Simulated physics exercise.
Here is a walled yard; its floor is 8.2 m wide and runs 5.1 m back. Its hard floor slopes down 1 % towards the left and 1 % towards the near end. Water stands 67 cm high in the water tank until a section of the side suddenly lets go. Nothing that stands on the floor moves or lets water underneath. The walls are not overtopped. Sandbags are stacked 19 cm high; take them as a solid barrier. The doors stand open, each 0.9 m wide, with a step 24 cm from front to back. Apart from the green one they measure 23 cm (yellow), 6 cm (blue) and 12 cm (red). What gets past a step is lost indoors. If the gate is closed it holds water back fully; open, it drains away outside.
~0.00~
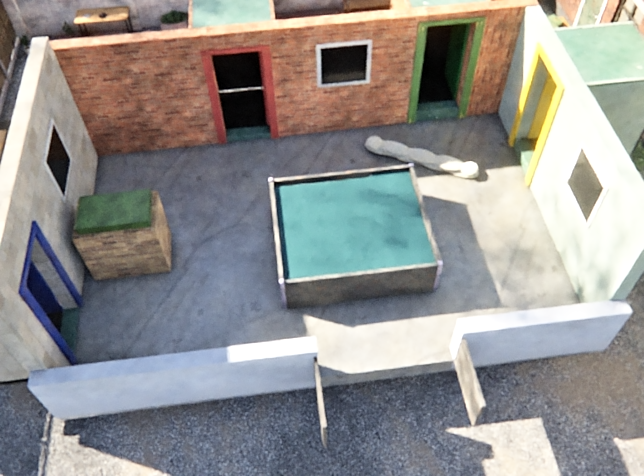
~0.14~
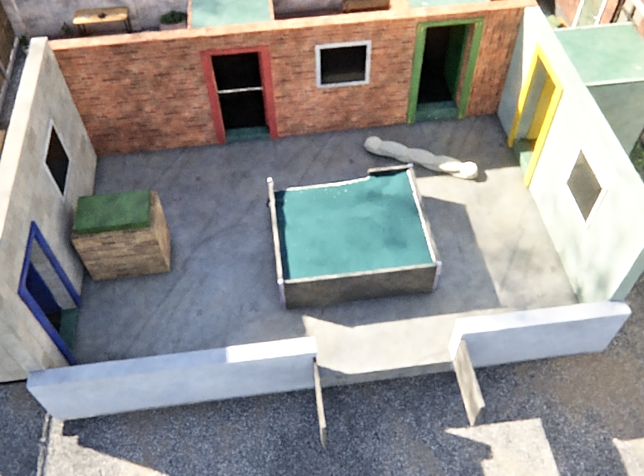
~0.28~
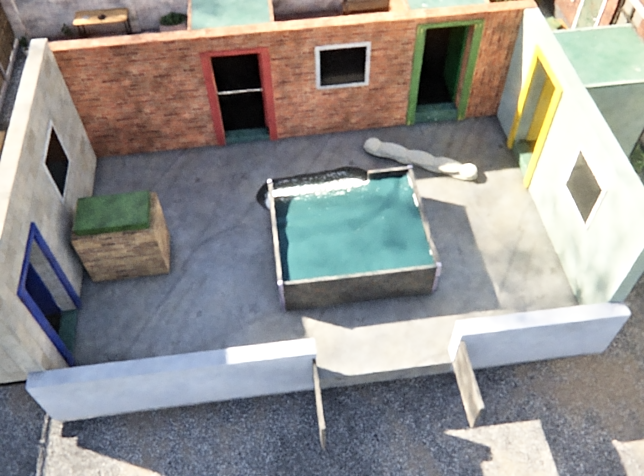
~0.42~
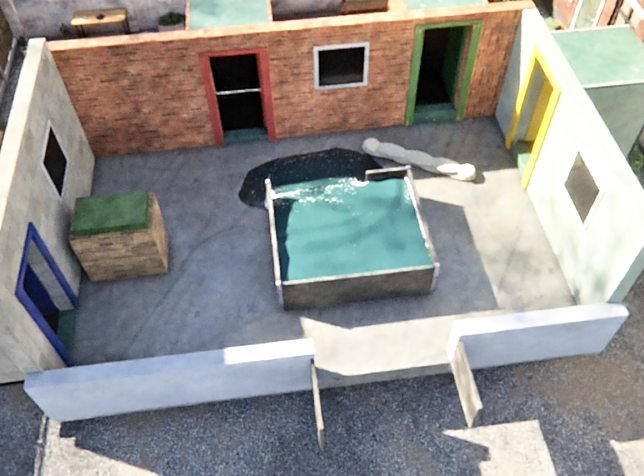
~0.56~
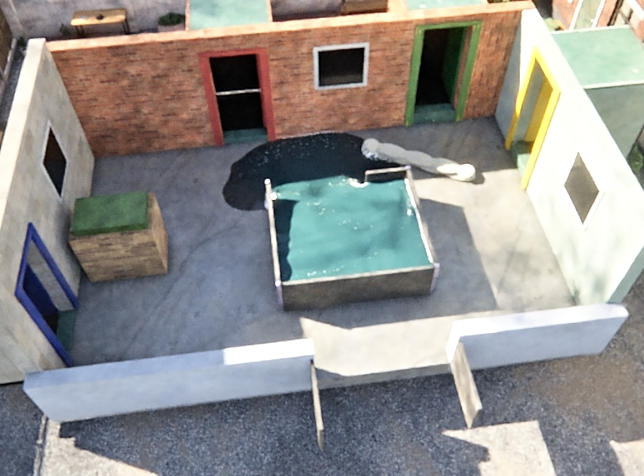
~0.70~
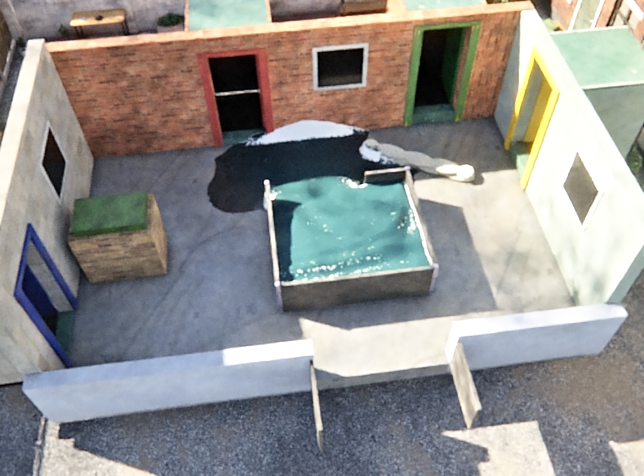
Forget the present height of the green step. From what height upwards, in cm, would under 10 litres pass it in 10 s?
At least 5.5 cm or so.
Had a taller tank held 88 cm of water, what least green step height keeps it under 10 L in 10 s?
About 9.0 cm.
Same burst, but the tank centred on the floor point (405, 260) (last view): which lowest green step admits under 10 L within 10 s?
About 7.5 cm.
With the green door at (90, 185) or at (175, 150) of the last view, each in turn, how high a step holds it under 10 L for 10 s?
About 30 and 14.0 cm.
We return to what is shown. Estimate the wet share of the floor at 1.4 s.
Some 20 per cent of it.
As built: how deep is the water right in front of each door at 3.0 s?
Depths in cm: Yellow 18, blue 0, green 8, red 25.
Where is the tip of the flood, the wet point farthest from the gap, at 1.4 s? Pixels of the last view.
Around (158, 153).
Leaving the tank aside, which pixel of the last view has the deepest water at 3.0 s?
Around (94, 160).
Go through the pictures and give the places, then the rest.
The first picture shows the water tank at (351, 223) is whole and still, 67 cm deep; the green door at (442, 80) is dry.
In the second picture, the gap is on the far side, the front 0.4 m out at a hidden place; the back of the water tank holds 67 cm.
In the third picture, the front is at (325, 174), 0.8 m from the gap on the far side; 1.4 m2 of floor is wet, 67 cm left at the back.
In the fourth picture, the front is at (314, 155), 1.3 m from the gap on the far side; 2.8 m2 of floor is wet, 67 cm left at the back.
In the fifth picture, the gap is on the far side, the front 1.9 m out at (284, 139); the back of the water tank holds 66 cm.
In the sixth picture, the front is at (239, 145), 1.9 m from the gap on the far side; 5.2 m2 of floor is wet, 59 cm left at the back; the green door at (438, 84), 3.2 m from the gap, is still 1.4 m from the nearest water.
After 1.4 s water covers 20 % of the floor, deepest (48 cm) near (293, 145); 2 cm at the green door, 0 litres in over its 26 cm step.
After 3.0 s water covers 45 % of the floor, deepest (37 cm) near (94, 160); 8 cm at the green door, 0 litres in over its 26 cm step.
After 10.0 s water covers 95 % of the floor, deepest (18 cm) near (243, 375); 5 cm at the green door, 0 litres in over its 26 cm step.
At the green door as built, the water arrived by 1.4 s and peaked near 8 cm at 2.2 s.
Run again over the same 10 s with other heights there, 13 litres in over 5 cm, 4 litres over 6.5 cm. The limit of 10 litres is kept from about 5.5 cm up.
